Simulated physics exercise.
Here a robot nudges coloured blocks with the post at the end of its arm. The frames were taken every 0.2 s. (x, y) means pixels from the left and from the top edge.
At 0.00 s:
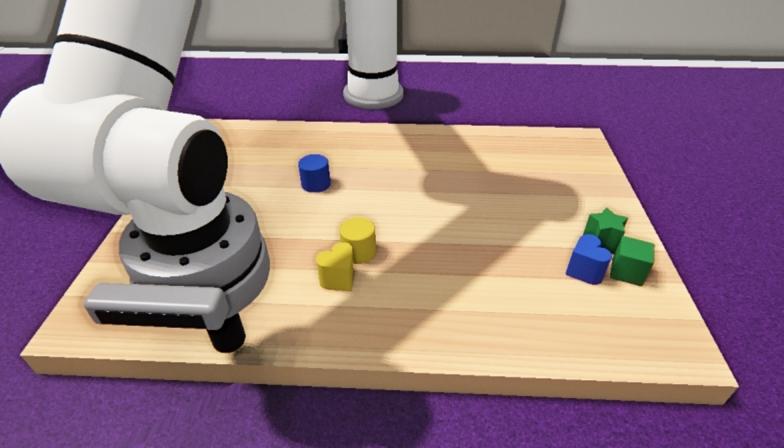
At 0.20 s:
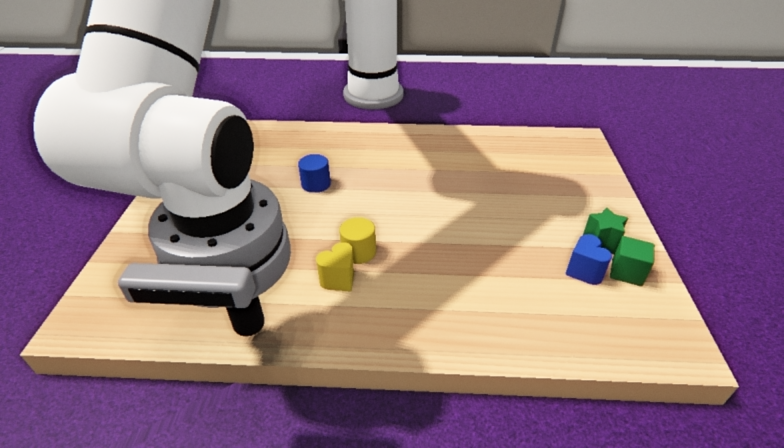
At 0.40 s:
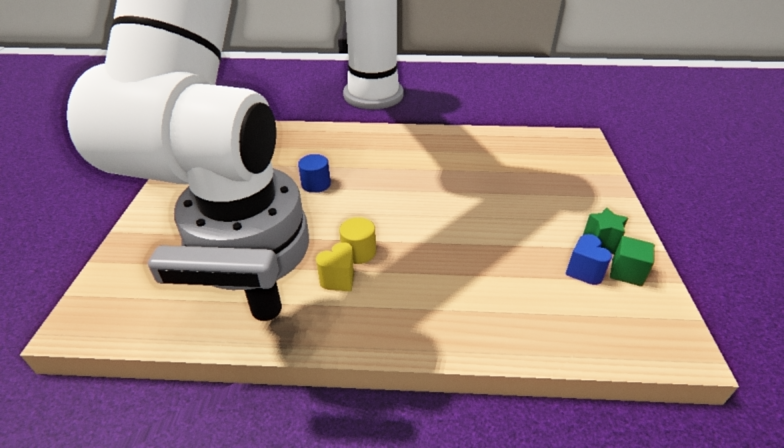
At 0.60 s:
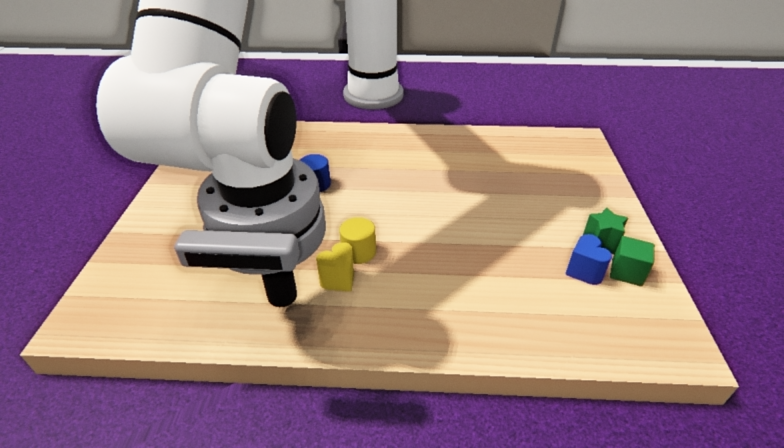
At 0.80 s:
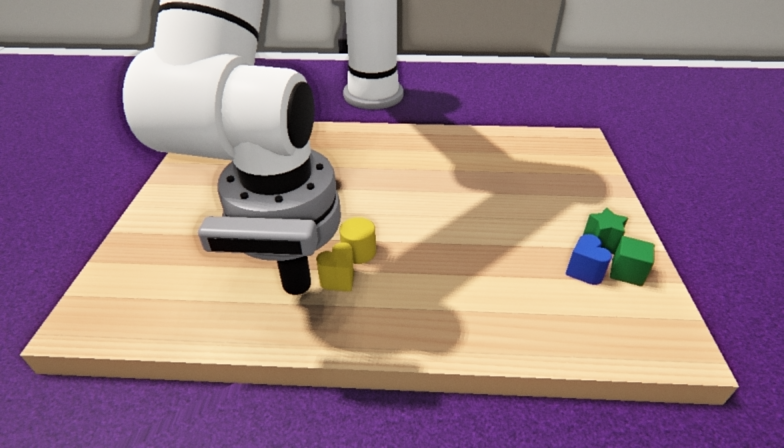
A white robot arm slid its black post steadily right and a little away from the viewer across the wooden board, closing in on two yellow blocks, while all the coloured blocks stayed put.
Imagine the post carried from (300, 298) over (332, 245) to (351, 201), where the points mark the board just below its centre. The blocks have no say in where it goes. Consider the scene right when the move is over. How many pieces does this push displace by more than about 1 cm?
My best guess is that a single block moves over 1 cm.
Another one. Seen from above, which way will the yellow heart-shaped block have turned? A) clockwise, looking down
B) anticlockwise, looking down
Answer: A.
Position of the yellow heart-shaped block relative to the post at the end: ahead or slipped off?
It is no longer ahead.
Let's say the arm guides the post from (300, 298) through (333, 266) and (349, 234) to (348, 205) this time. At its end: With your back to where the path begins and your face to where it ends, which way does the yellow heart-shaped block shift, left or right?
The answer is right: Facing from the path's start to its end, that's where the yellow heart-shaped block shifts.
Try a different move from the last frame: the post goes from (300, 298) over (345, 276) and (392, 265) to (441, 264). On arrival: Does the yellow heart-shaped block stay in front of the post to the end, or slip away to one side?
Most likely the yellow heart-shaped block stays ahead.
What follows on the original path. One third of the way, post (322, 249); yellow heart-shaped block (348, 249), turned 50° clockwise.
Two thirds of the way, post (339, 217); yellow heart-shaped block (348, 249), turned 50° clockwise.
At the end, post (350, 189); yellow heart-shaped block (348, 249), turned 50° clockwise; yellow circular block unmoved.
